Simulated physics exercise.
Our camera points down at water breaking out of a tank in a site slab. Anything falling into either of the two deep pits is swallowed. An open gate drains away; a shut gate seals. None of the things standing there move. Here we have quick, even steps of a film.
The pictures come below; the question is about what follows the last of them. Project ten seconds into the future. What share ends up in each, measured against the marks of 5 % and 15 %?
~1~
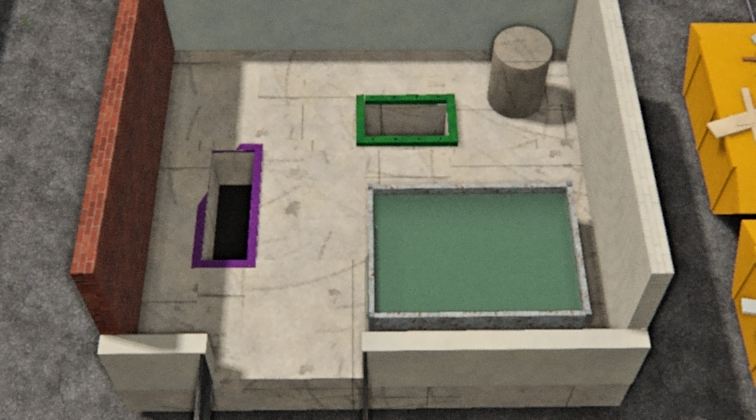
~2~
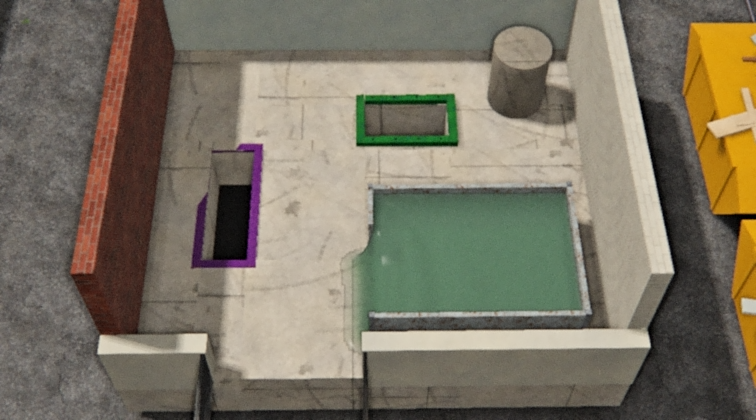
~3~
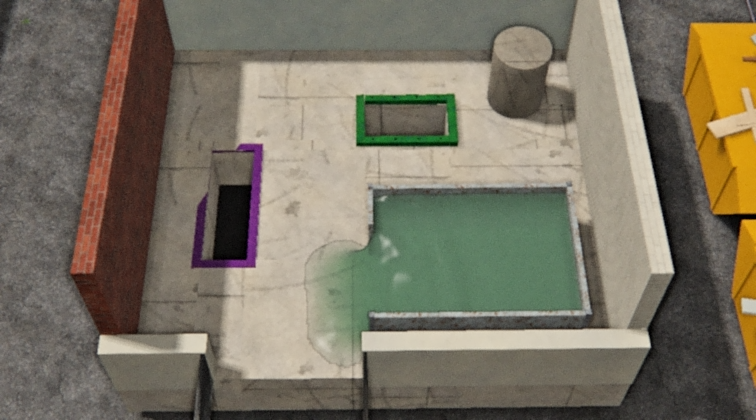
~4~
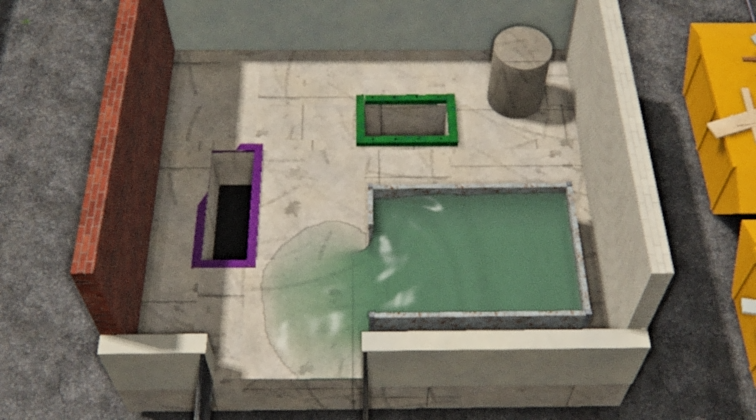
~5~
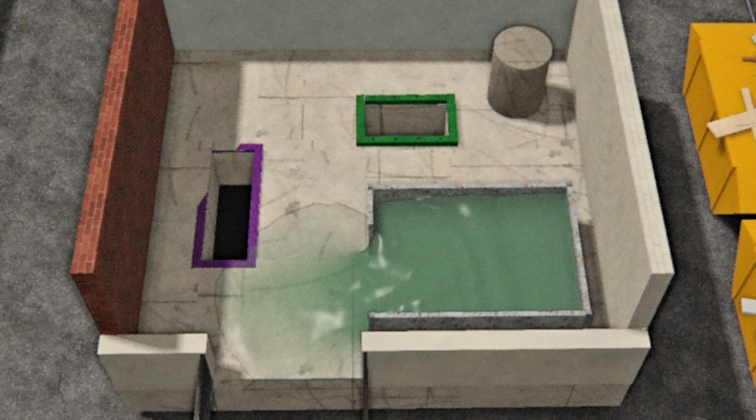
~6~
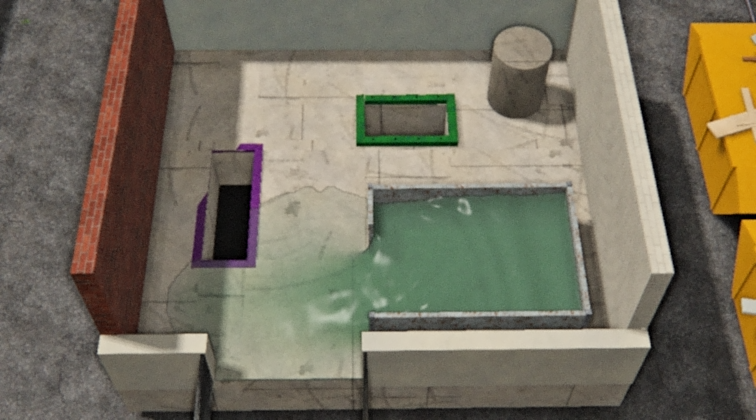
In the end gate: Past fifteen per cent; green pit: Beneath five per cent; purple pit: Past fifteen per cent.
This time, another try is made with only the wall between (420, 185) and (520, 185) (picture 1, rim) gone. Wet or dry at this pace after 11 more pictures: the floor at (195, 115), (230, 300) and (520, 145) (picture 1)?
The first would be still unwetted, the second still unwetted and the third drenched.
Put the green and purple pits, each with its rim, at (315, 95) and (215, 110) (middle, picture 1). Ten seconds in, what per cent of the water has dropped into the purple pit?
Share for purple: 30 in a hundred.
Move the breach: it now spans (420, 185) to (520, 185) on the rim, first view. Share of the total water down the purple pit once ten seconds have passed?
Purple: 20 %.
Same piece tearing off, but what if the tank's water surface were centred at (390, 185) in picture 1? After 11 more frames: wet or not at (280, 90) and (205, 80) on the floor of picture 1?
Result, in sequence: Unreached; unreached.
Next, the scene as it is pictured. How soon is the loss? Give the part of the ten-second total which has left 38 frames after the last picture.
Roughly 80 percent.
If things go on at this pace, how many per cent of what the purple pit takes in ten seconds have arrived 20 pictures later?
About 45 per cent.
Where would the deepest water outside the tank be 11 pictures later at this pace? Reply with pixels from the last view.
Near (135, 361).
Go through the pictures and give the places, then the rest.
The first picture shows the open tank at (474, 251) is whole and still.
In the second picture, water pours out at (374, 287) and has run to a hidden place.
In the third picture, water pours out at (374, 290) and has run to a hidden place.
In the fourth picture, the front is at (272, 267), out from the gap at (374, 291).
In the fifth picture, the front is at (225, 280), out from the gap at (374, 291).
In the sixth picture, water pours out at (374, 291) and has run to (175, 313).
A moment on, water covers 25 % of the floor; the gate 4 %, the green pit 0 %, the purple pit 3 %.
Next, water covers 30 % of the floor; the gate 9 %, the green pit 0 %, the purple pit 7 %.
Then, water covers 40 % of the floor; the gate 15 %, the green pit 0 %, the purple pit 16 %.
Later, water covers 55 % of the floor; the gate 23 %, the green pit 0 %, the purple pit 29 %.
In the end, water covers 75 % of the floor; the gate 30 %, the green pit 0 %, the purple pit 38 %.
